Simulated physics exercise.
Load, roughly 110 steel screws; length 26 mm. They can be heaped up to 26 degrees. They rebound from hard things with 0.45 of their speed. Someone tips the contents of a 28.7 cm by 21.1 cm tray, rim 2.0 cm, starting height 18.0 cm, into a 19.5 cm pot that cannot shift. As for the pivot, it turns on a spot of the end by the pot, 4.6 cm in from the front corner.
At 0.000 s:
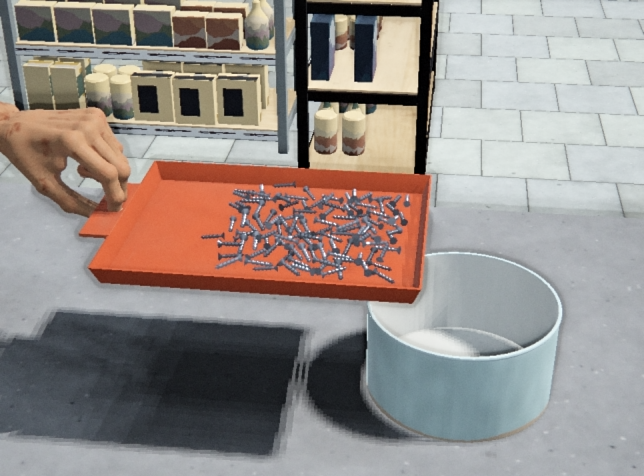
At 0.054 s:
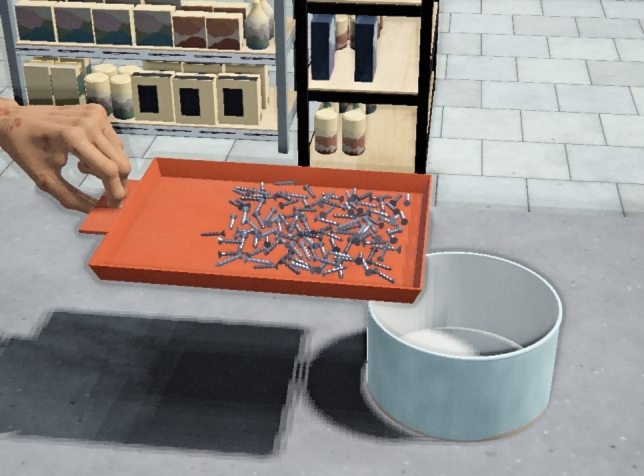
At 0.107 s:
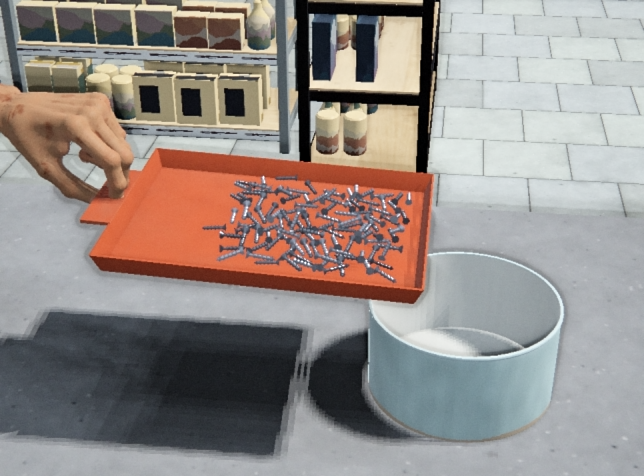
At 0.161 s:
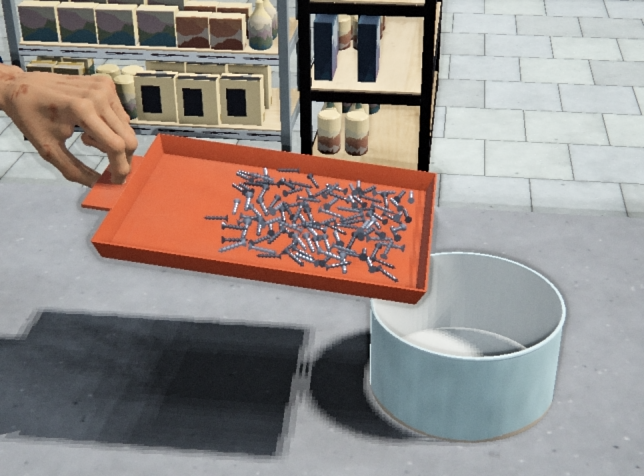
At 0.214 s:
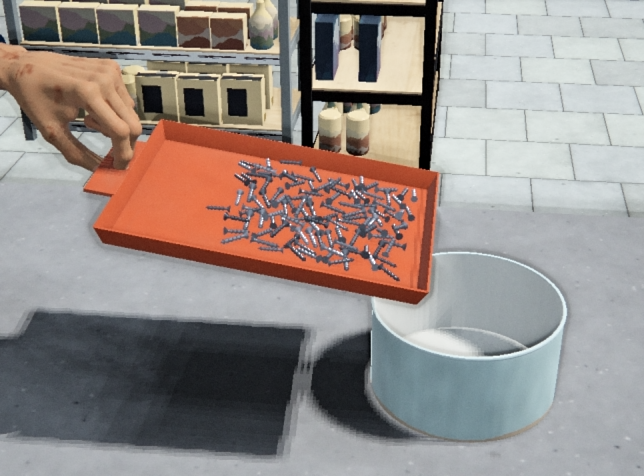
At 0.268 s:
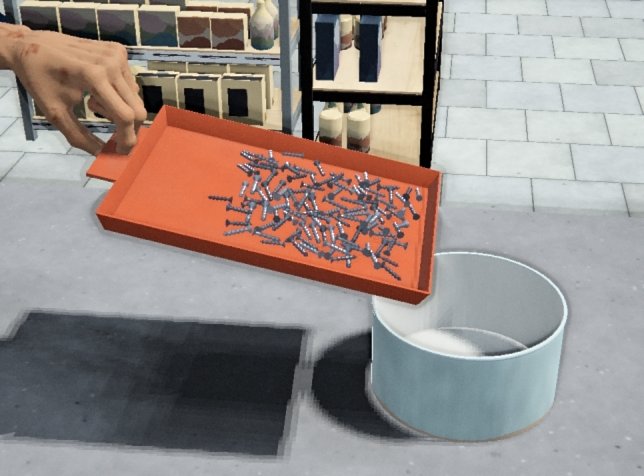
On a grey concrete surface in what looks like a shop, with stocked shelves and pale paving behind, the view looks down from a slight height and stays still. A hand at left grips an orange-red tray scattered with steel screws, above a pale blue round pot at right. The hand steadily raises the tray's left end, slanting it down toward the right, while the screws shift slightly.
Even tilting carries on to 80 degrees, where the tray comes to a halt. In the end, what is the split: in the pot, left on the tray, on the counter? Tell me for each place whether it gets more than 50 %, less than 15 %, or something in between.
At the end, pot: My guess is the majority of the pieces, tray: My guess is a mere handful of the pieces, counter: My guess is a sizable share of the pieces.
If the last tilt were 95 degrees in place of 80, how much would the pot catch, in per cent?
In that case, near 75 percent.
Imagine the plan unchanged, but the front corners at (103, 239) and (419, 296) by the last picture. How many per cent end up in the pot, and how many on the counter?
You'd end with pot at 0 and counter at 100.
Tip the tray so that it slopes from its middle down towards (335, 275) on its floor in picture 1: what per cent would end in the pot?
Something like 0 per cent of the pieces.
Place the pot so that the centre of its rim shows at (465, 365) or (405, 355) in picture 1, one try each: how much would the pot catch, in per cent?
Estimates: 70 % and 60 %, in that order.
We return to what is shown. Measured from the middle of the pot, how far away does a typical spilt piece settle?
About 14 cm.
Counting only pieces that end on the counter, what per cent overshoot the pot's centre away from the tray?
60 %.
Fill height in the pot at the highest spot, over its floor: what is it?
Roughly 1.5 cm up.
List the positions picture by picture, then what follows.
Tray tilt 0 degrees, front corners at (98, 264) and (413, 284); middle of the pieces at (307, 229); pot at (464, 301), in the first picture.
Tray tilt 1 degrees, front corners at (99, 260) and (413, 284); middle of the pieces at (307, 227), in the second picture.
Tray tilt 3 degrees, front corners at (100, 251) and (415, 285); middle of the pieces at (308, 224), in the third picture.
Tray tilt 6 degrees, front corners at (102, 238) and (418, 285), lowest corner right front; middle of the pieces at (311, 218), in the fourth picture.
Tray tilt 9 degrees, front corners at (104, 224) and (420, 286), lowest corner right front; middle of the pieces at (313, 212), in the fifth picture.
Tray tilt 12 degrees, front corners at (107, 210) and (422, 287), lowest corner right front; middle of the pieces at (331, 212); pot at (468, 301). The tray's pace is about 60 degrees a second, in the sixth picture.
After 0.82 s, tilt 44 degrees; the tray holds 100 %, the pot 0 %.
Then, at 1.18 s, tilt 65 degrees; the tray holds 95 %, the pot 0 %.
After 1.64 s, tilt 80 degrees; the tray holds 30 %, the pot 40 %.
In the end, at 2.7 s, pot 75 %, tray 5 %, counter 25 %.
